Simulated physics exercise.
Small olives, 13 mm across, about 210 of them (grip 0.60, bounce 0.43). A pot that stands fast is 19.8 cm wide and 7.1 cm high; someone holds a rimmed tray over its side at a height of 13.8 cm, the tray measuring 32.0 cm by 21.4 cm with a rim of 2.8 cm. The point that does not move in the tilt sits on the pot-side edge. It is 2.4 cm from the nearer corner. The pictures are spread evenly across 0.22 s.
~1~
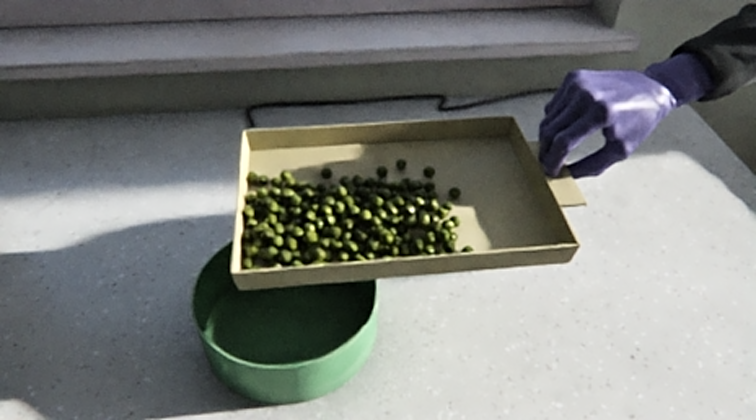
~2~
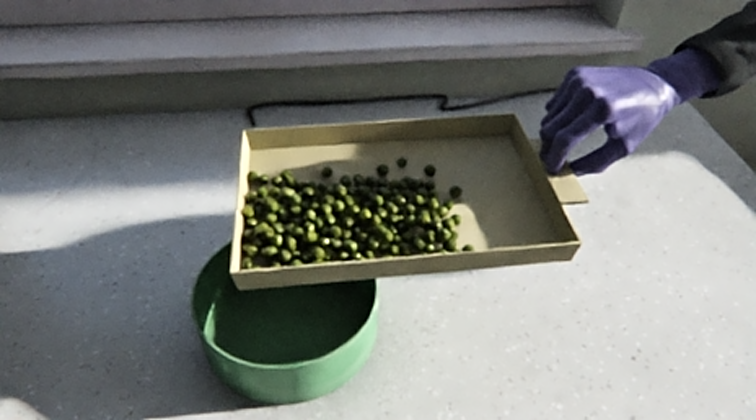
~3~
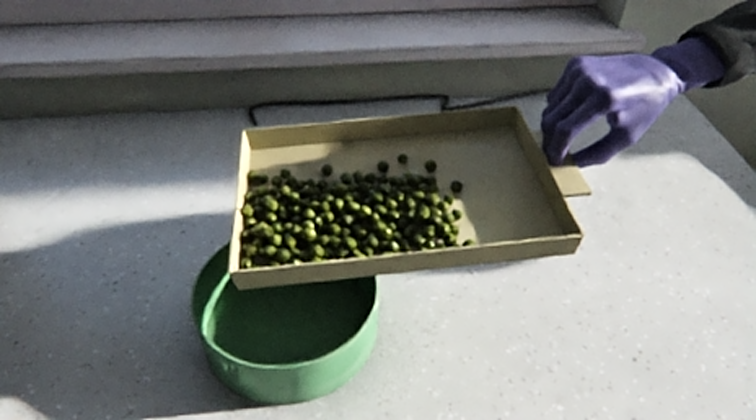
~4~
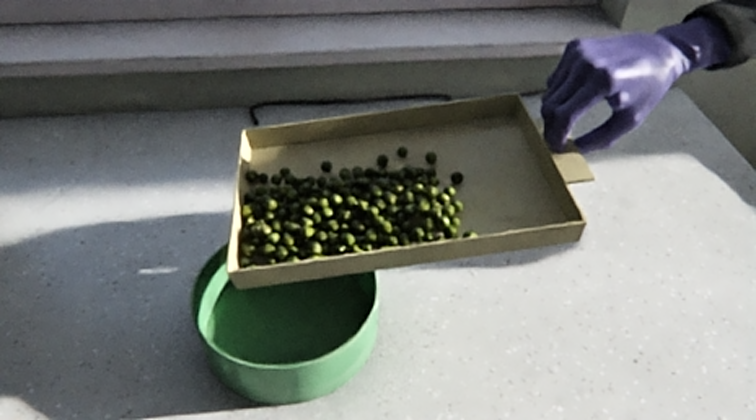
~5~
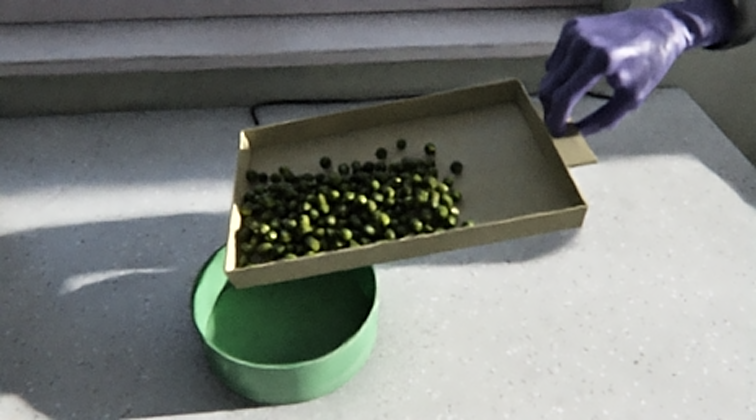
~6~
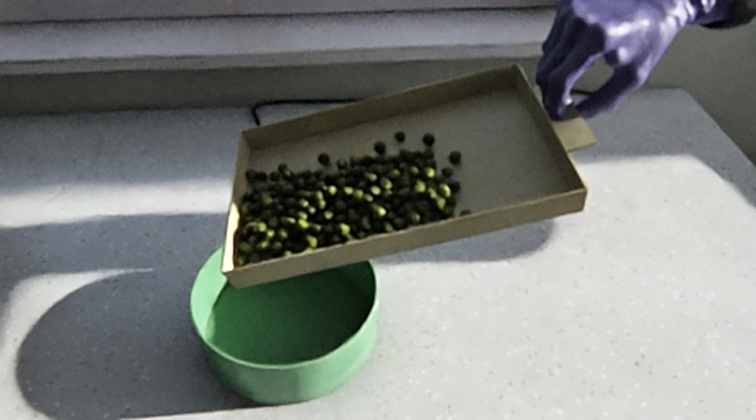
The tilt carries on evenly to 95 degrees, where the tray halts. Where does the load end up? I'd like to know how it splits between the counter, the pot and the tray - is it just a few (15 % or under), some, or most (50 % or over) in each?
Counter: Most; pot: Some; tray: Just a few.
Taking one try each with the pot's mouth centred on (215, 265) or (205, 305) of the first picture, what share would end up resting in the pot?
Try one: ~ 90 %; try two: ~ 70 %.
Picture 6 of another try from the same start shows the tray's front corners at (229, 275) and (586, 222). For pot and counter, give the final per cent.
Pot: 10, counter: 85.
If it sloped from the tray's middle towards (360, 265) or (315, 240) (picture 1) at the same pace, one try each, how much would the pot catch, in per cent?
That would be close to 15 per cent, then close to 10 per cent.
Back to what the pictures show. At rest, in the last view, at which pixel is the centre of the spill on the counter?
The spill is centred close to (184, 283).
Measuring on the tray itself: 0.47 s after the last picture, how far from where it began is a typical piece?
Roughly 4 cm.
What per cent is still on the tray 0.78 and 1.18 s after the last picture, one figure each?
In order, 95 and 50.
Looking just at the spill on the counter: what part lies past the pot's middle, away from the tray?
Some 100 per cent of the spill lies beyond the centre.
Then, 0.47 s after the last picture, tilt 53 degrees; the tray holds 100 %, the pot 0 %.
Then, 0.78 s after the last picture, tilt 79 degrees; the tray holds 95 %, the pot 0 %.
Then, 1.18 s after the last picture, tilt 95 degrees; the tray holds 50 %, the pot 5 %.
In the end, counter 75 %, pot 25 %, tray 0 %.
